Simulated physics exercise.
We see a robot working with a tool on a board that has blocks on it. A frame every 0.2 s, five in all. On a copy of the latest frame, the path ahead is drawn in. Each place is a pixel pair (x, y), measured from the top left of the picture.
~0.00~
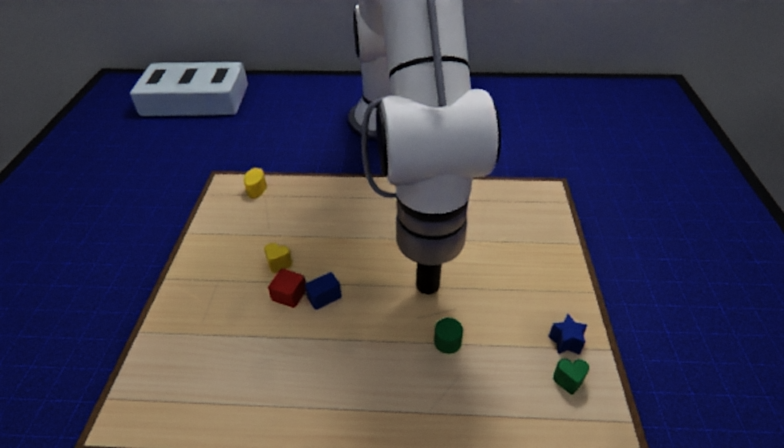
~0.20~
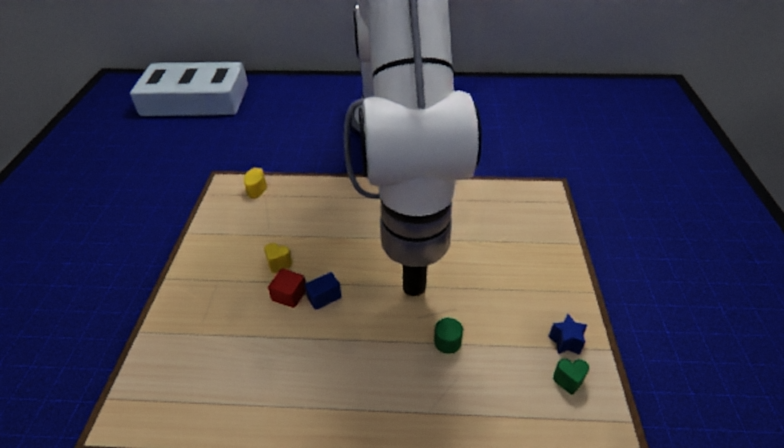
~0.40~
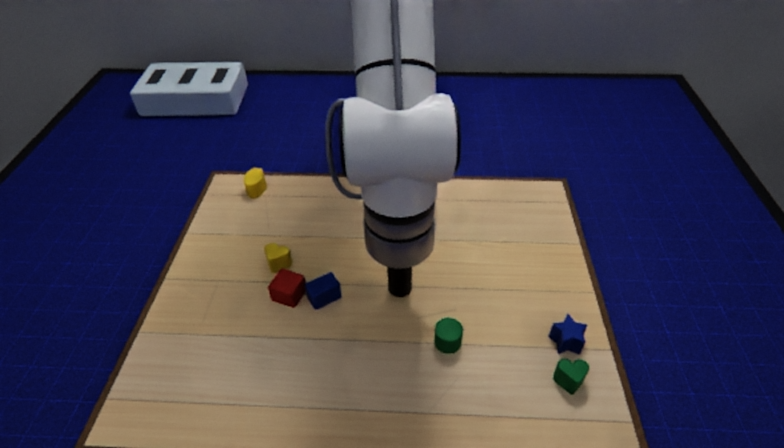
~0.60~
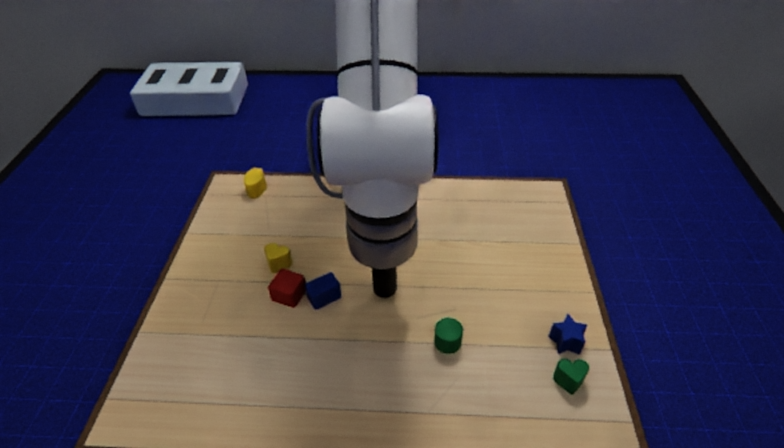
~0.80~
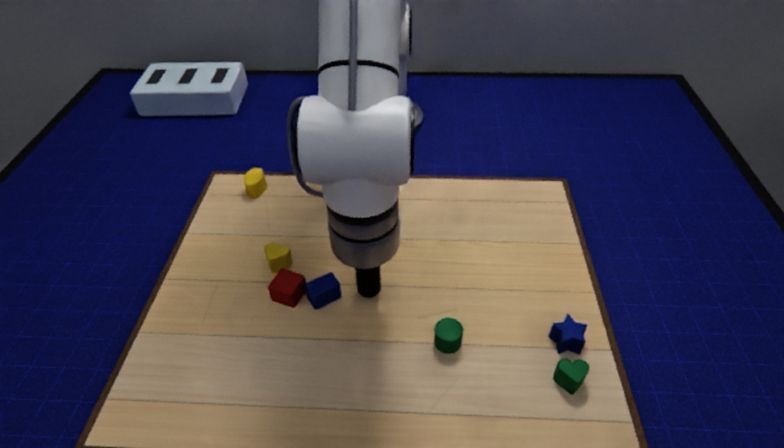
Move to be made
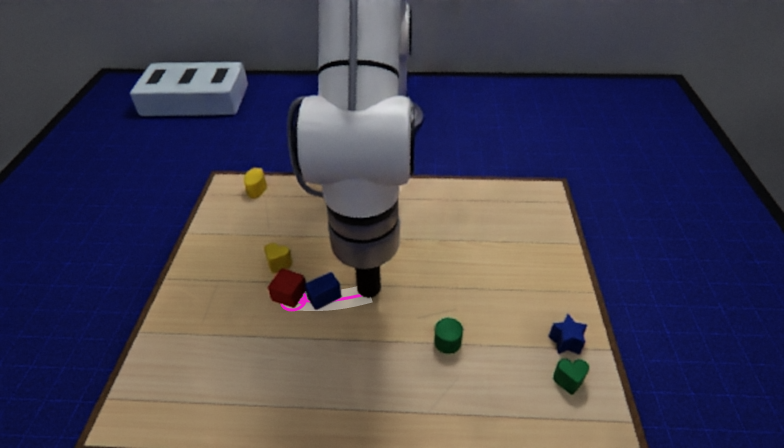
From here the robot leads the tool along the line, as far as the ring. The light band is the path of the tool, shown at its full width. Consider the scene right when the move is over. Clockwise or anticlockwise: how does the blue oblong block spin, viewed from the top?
Spins counterclockwise.
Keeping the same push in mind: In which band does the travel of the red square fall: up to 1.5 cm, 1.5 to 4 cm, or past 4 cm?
It shifts over 4 cm.
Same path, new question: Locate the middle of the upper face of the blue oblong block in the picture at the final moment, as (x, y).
The middle of its top is at (261, 295).
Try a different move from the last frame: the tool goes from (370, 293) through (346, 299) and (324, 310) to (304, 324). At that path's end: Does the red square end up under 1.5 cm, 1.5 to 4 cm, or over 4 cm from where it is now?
The 1.5 to 4 cm band.
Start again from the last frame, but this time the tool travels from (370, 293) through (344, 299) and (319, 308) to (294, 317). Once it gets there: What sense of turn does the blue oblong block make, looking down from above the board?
From above, it turns clockwise.
The drawn path runs from (370, 293) via (345, 299) and (319, 301), ending at (294, 300).
On the path given first. One third of the way, tool (344, 294); red square (283, 281); blue oblong block (313, 285).
Two thirds of the way, tool (317, 296); red square (264, 280), turned 40° clockwise; blue oblong block (285, 290).
At the end, tool (292, 296); yellow heart-shaped block not moved; red square (246, 277), turned 65° clockwise; blue oblong block (261, 295), turned 35° anticlockwise.
